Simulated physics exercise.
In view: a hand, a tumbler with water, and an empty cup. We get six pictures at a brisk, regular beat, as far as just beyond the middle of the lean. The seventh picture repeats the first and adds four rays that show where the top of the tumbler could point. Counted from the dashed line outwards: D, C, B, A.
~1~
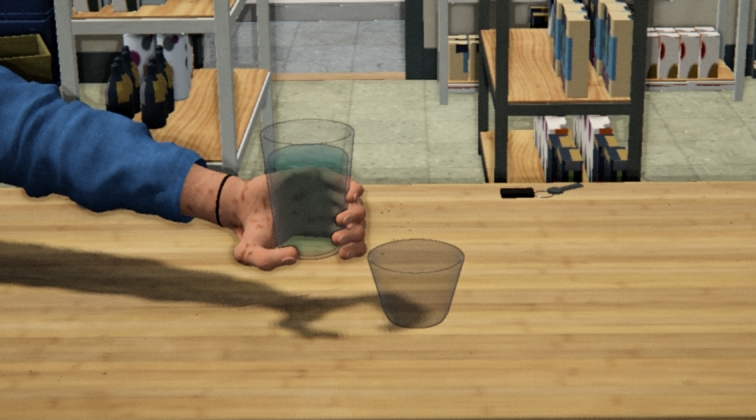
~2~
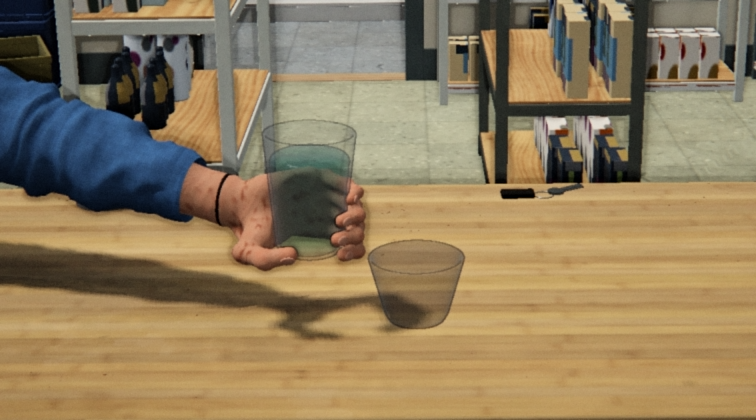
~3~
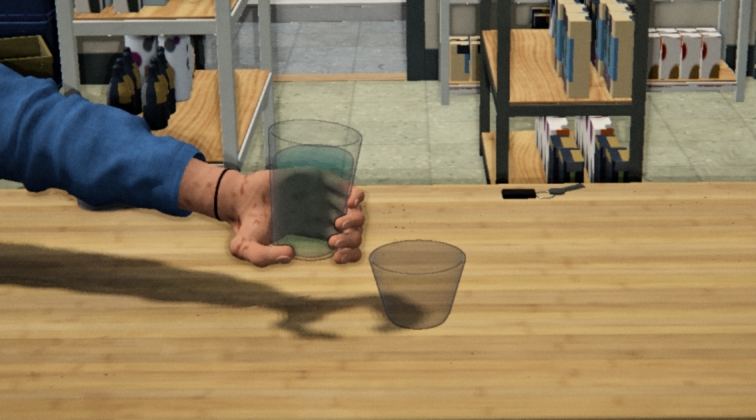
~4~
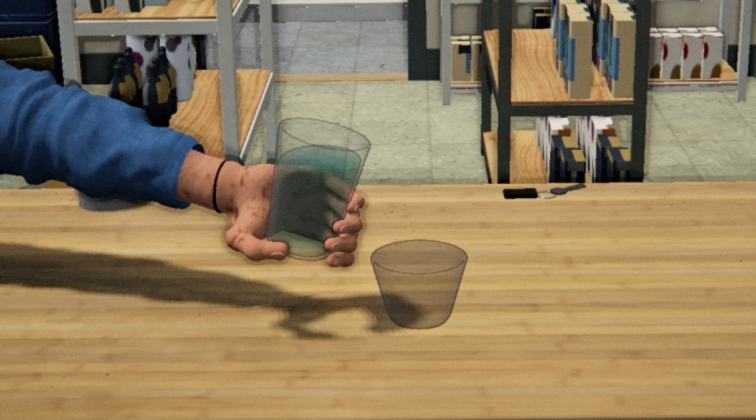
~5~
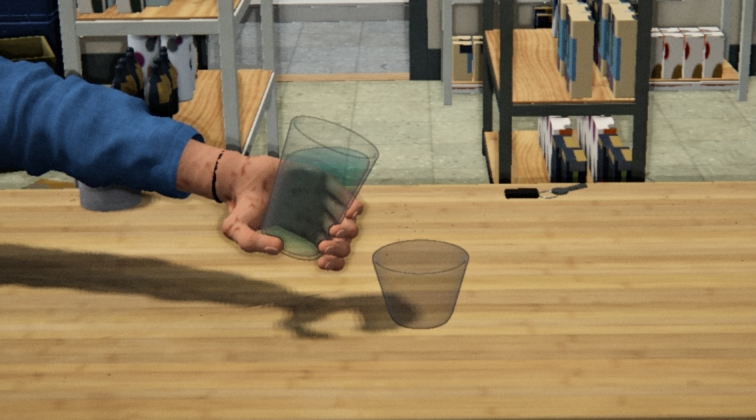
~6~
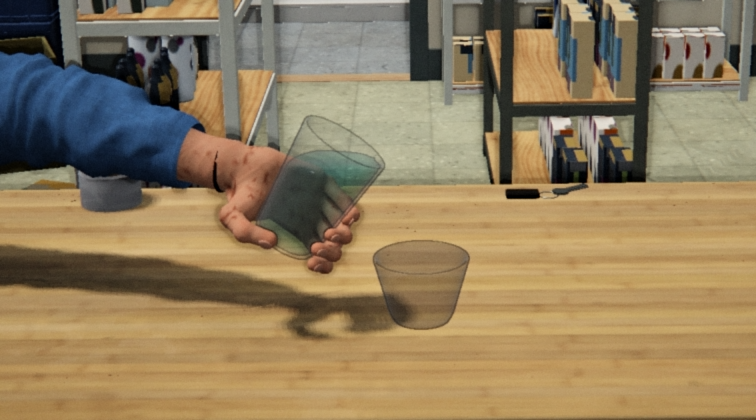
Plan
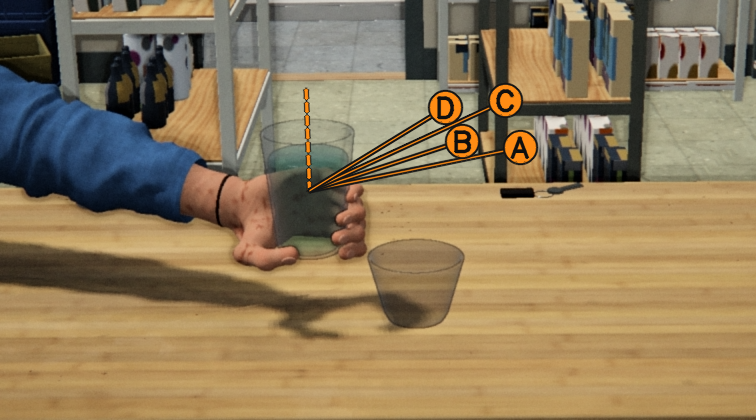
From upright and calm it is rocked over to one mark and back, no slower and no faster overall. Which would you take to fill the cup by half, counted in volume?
It is C.
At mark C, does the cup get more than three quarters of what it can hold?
No, less.
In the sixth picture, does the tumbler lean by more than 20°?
Yes.
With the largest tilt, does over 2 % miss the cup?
Yes, it does.
In orange, A at (504, 151); B at (445, 146); C at (489, 107); D at (431, 116).
If A is chosen, the cup ends with about 66 % of what it can hold; 18 % of the water is spilt.
If B is chosen, the cup ends with about 61 % of what it can hold; 7 % of the water is spilt.
If C is chosen, the cup ends with about 50 % of what it can hold.
If D is chosen, the cup ends with about 36 % of what it can hold.
